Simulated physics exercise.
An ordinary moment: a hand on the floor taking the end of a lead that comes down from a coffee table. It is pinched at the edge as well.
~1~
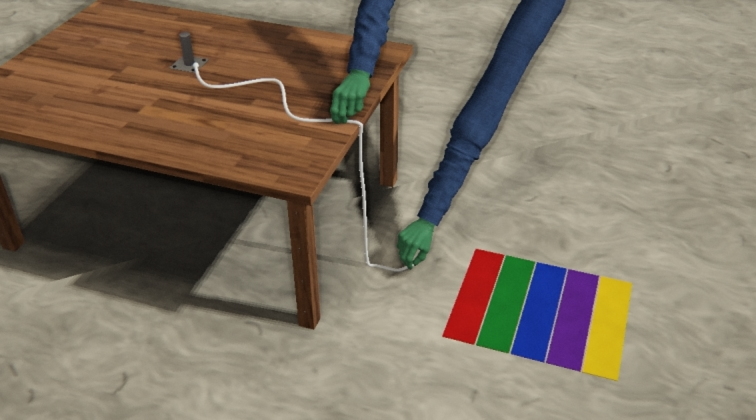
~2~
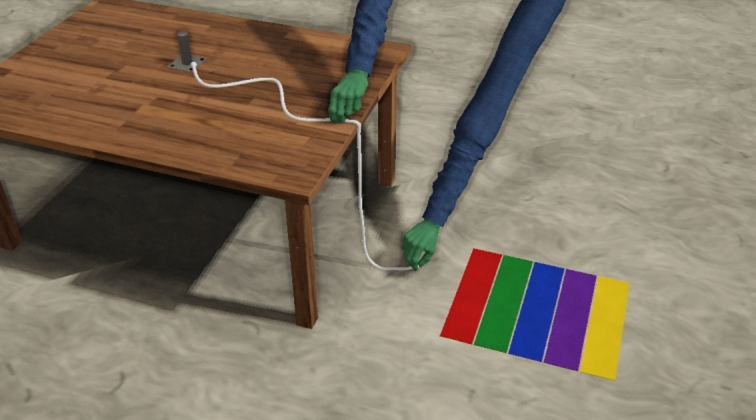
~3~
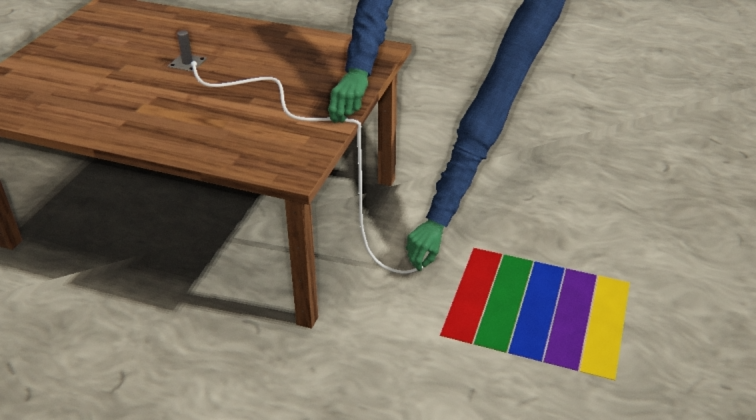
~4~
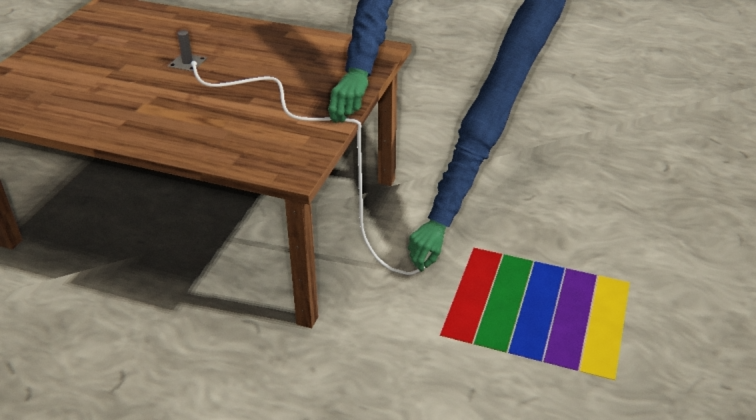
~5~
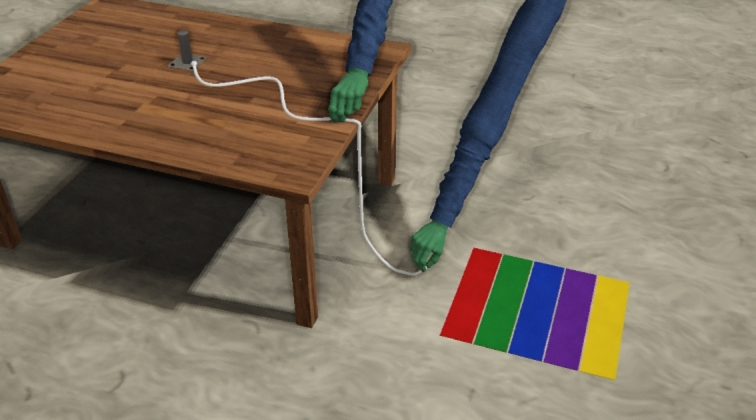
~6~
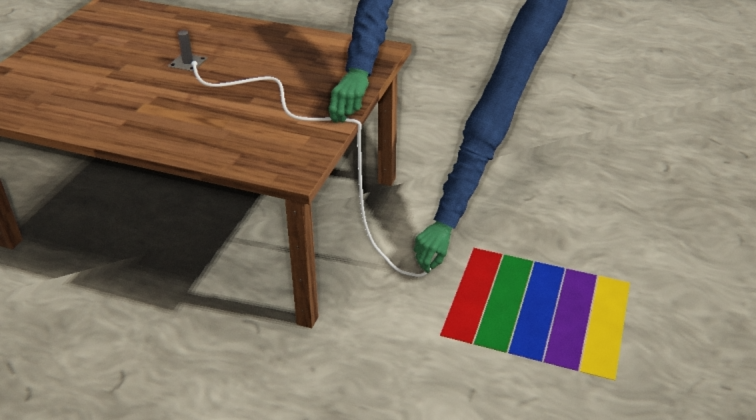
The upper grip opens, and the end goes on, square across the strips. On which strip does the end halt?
The end stops over the purple strip.
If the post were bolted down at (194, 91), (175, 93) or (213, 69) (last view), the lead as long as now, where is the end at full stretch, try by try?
Try by try, around (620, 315), (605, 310) and (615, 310).
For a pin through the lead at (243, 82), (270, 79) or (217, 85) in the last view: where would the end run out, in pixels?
Try by try, around (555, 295), (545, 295) and (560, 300).
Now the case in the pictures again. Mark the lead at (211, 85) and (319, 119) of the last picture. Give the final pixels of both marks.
At (237, 75), then (381, 124).
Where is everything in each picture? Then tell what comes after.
End (413, 265); red (464, 323); green (498, 331); blue (532, 340); purple (567, 349); yellow (603, 357), in the first frame.
End (418, 266); lead through (200, 81) (265, 79) (287, 113) (359, 129) (360, 194) (365, 250), in the second frame.
End (422, 267), in the third frame.
End (424, 267); lead through (200, 80) (265, 78) (288, 113) (359, 129) (361, 194) (370, 249), in the fourth frame.
End (426, 267), in the fifth frame.
End (430, 268); lead through (200, 80) (266, 78) (288, 113) (359, 129) (361, 194) (377, 249), in the sixth frame.
Early on, end near (518, 289); over green.
Midway, end near (556, 298); over blue.
At the end of the slack, end near (579, 303); over purple. It gets as far as the purple strip.
